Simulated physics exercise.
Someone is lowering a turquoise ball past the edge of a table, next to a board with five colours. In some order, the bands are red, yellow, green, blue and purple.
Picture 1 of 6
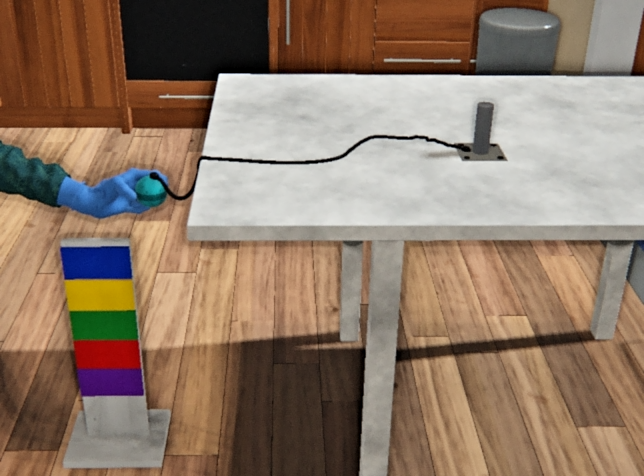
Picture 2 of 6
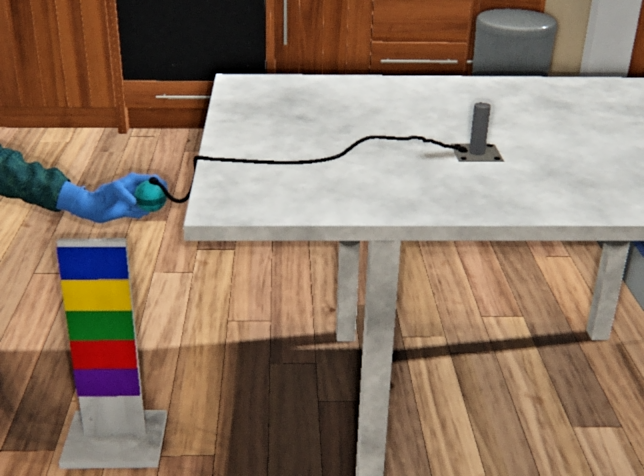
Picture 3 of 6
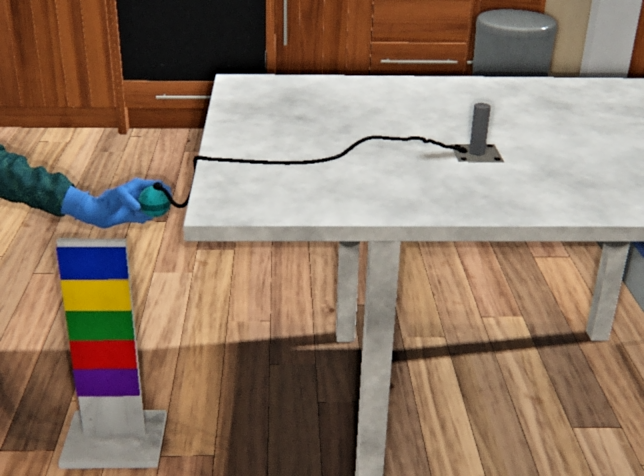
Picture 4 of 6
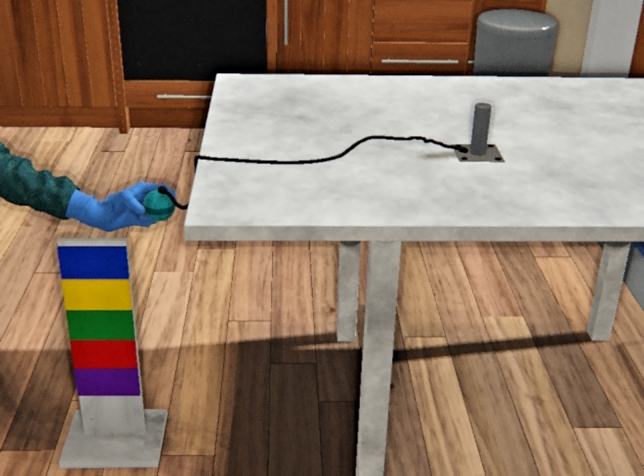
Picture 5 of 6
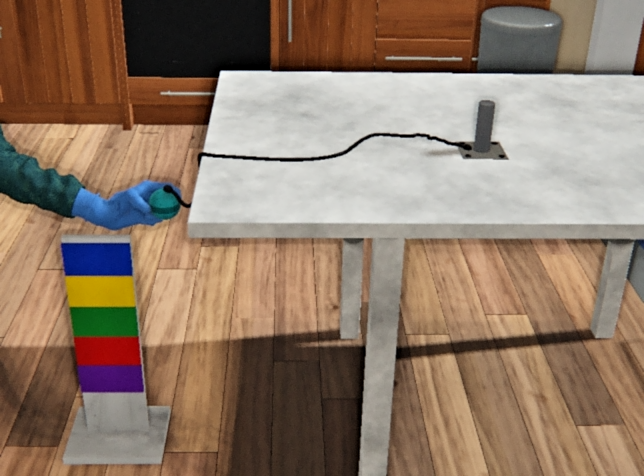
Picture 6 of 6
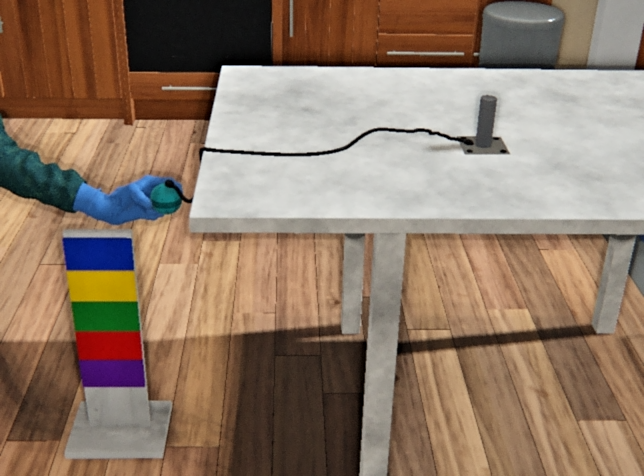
In a kitchen with a wooden floor, a blue-gloved hand holds a turquoise ball beside a pale table, its black lead running across the top to a small grey post. The hand shifts the ball slightly right and down, above a stand with coloured bands, and the lead barely changes.
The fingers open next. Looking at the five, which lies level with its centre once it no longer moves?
The yellow one lies level with its centre.
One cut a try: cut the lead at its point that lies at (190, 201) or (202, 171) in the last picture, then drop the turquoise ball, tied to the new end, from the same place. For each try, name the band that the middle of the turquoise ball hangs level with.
Try by try: Blue; above them all.
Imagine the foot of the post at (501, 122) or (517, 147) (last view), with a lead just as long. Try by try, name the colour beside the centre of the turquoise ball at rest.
Result 1: Blue. Result 2: Blue.
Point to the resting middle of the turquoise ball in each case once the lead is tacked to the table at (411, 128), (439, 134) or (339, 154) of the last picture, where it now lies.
For the three tries you'd see (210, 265), (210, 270) and (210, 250).
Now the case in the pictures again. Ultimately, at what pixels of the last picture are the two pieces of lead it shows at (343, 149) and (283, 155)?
Roughly at (295, 142), and the other roughly at (232, 142).
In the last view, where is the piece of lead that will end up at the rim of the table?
It's the bit near (256, 154).
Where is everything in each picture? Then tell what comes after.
In the first picture, turquoise ball (151, 191); blue (96, 265); yellow (100, 296); green (104, 326); red (107, 356); purple (111, 384).
In the second picture, turquoise ball (151, 196); lead through (435, 143) (371, 138) (333, 158) (257, 162) (196, 172).
In the third picture, turquoise ball (155, 202).
In the fourth picture, turquoise ball (159, 205); lead through (435, 143) (372, 138) (333, 158) (258, 162) (197, 172).
In the fifth picture, turquoise ball (165, 204).
In the sixth picture, turquoise ball (166, 199); lead through (441, 135) (377, 130) (338, 150) (263, 154) (202, 164).
Soon after, ball near (231, 283); level with yellow.
After that, ball near (199, 283); level with yellow.
In the end, ball near (209, 284); level with yellow. At yellow.
